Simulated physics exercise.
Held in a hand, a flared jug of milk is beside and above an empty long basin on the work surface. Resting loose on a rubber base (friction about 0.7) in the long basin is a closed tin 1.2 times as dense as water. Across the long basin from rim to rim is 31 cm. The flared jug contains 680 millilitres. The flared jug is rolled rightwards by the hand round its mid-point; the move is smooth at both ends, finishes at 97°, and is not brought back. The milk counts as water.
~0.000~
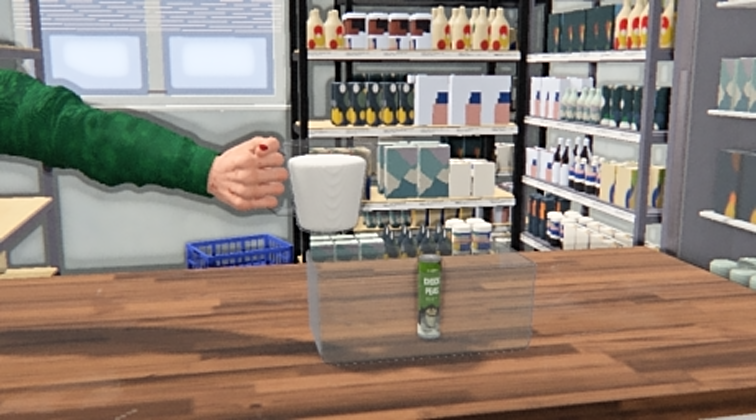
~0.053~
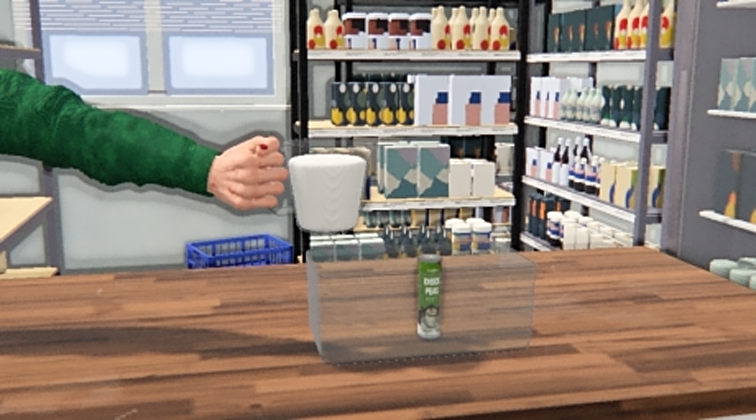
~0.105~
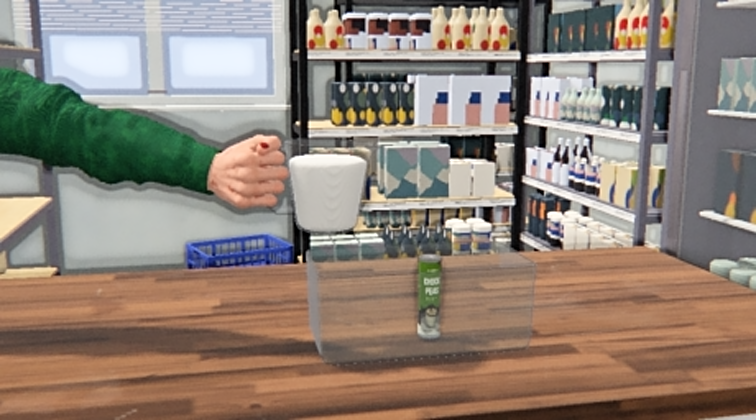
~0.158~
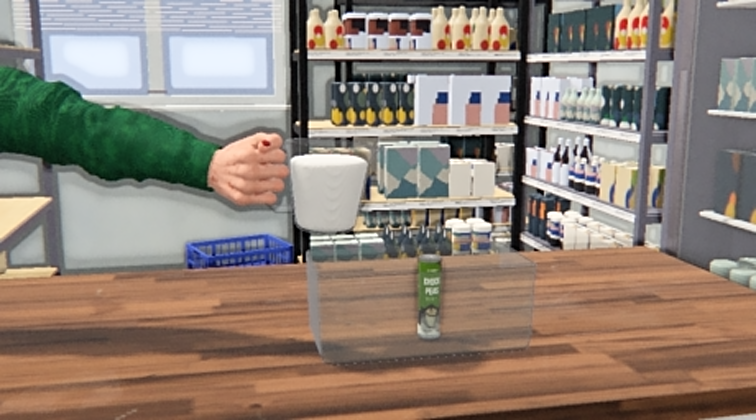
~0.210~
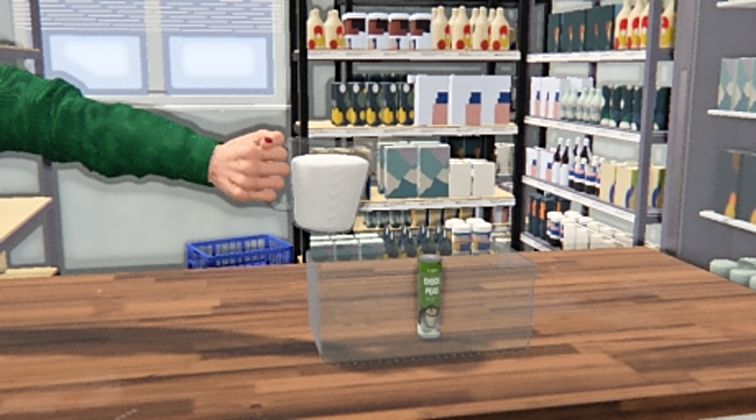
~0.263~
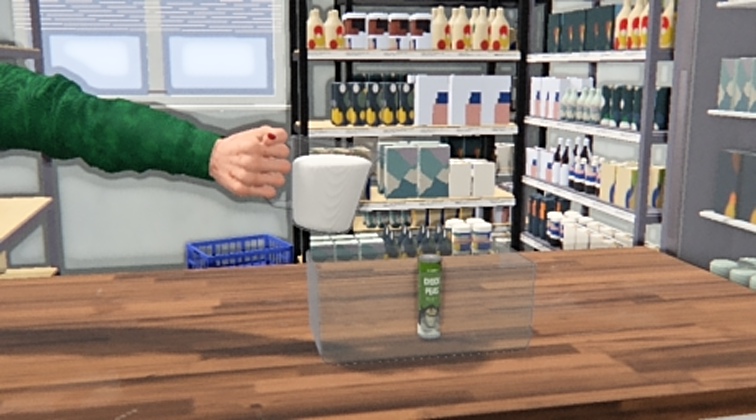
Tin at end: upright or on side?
Watch, it's going to be unseated.
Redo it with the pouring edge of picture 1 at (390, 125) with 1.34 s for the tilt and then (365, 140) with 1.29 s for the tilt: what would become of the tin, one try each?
Run one: It tumbles. Run two: It does not tip.
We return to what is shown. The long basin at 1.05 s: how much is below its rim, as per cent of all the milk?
Roughly 56 %.
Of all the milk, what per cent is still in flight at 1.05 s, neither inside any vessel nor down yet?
About 14 percent.
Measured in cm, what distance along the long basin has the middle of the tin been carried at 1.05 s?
About 0 cm.
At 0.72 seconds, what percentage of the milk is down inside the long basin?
About 4 per cent.
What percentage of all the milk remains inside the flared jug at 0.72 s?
About 82 per cent.
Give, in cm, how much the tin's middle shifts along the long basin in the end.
In the end the tin's centre has shifted about 7.0 centimetres.
Then, 0.72 s in, the tilt is 58° and 83 per cent is still to pour; the tin stands where it began.
Then, 1.05 s in, the tilt is 90° and 30 per cent is still to pour; the tin leans 4°.
Then, 1.40 s in, the tilt is 97° and 2 per cent is still to pour; the tin lies on its side.
Then, 1.78 s in, the tilt is 97° and 0 per cent is still to pour; the tin lies on its side.
Finally, the tin lies on its side.
